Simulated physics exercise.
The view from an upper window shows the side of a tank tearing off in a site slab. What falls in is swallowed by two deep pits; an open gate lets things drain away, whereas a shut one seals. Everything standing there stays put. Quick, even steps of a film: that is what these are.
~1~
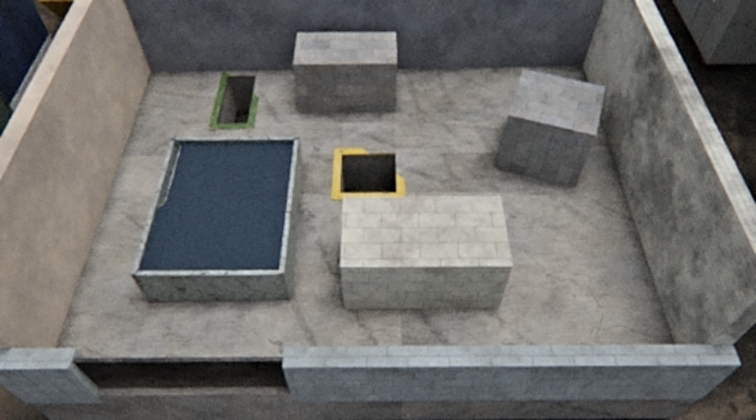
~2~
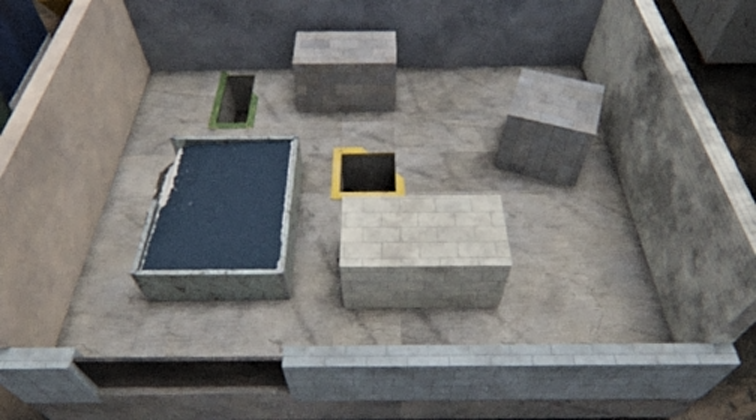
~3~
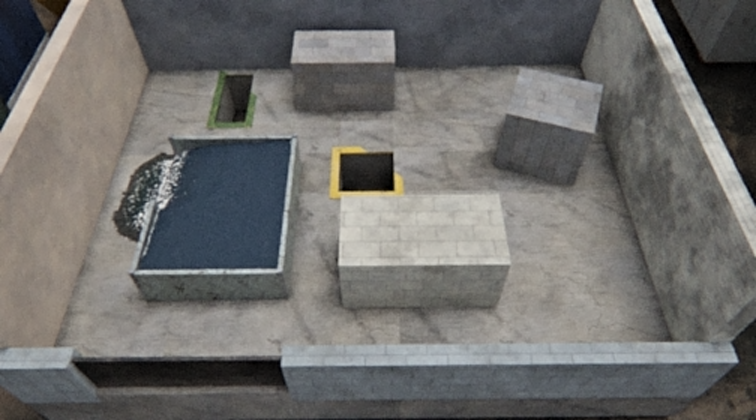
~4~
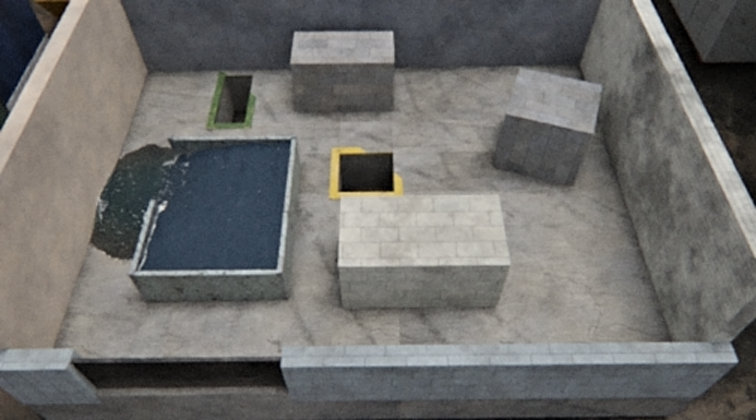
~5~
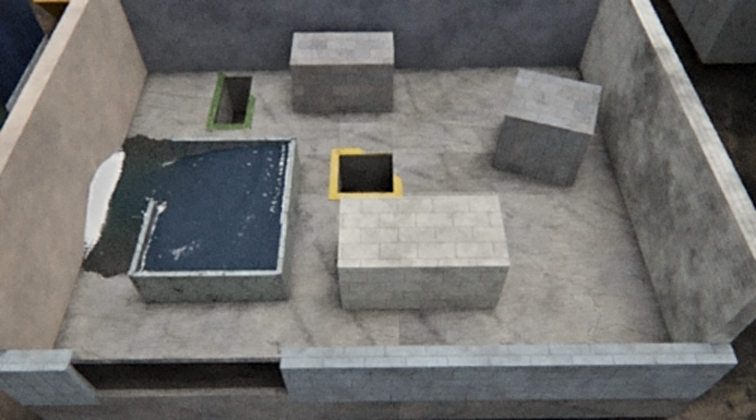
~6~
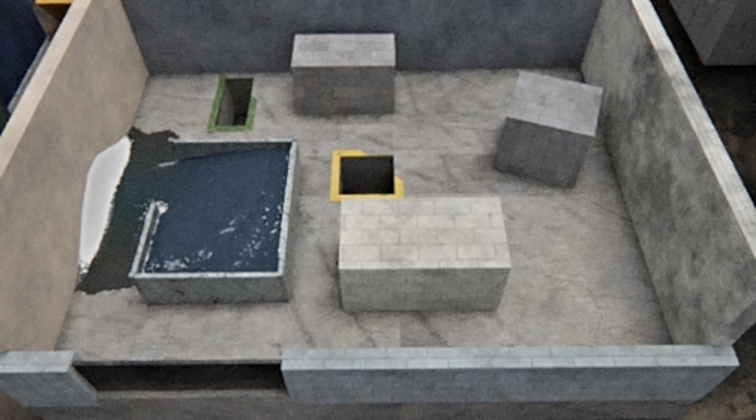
Water bursts through the tank's left side, spreads across the slab and reaches the left wall.
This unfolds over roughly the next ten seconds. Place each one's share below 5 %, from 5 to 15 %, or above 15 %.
Placed: The gate lands below 5 %; the green pit lands above 15 %; the yellow pit lands below 5 %.
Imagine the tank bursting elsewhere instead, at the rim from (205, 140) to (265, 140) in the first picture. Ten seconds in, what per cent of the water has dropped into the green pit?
Per cent: Green 45.
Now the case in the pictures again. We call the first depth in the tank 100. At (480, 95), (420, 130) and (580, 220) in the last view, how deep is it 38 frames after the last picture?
The depths come to near 0, 0 and 0 per cent respectively.
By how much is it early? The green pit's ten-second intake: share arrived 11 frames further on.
Near 5 %, I'd say.
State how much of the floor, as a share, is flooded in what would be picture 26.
35 %, roughly.
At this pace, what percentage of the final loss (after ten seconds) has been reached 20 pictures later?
My guess would be around 30 percent.
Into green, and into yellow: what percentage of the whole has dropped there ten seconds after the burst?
Close to 36 per cent, and close to 0 per cent.
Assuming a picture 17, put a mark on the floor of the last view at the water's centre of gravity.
I'd point to (187, 211).
A moment on, water covers 15 % of the floor; the gate 0 %, the green pit 0 %, the yellow pit 0 %.
Next, water covers 20 % of the floor; the gate 0 %, the green pit 1 %, the yellow pit 0 %.
Then, water covers 35 % of the floor; the gate 0 %, the green pit 10 %, the yellow pit 0 %.
Later, water covers 45 % of the floor; the gate 0 %, the green pit 24 %, the yellow pit 0 %.
In the end, water covers 65 % of the floor; the gate 0 %, the green pit 36 %, the yellow pit 1 %.
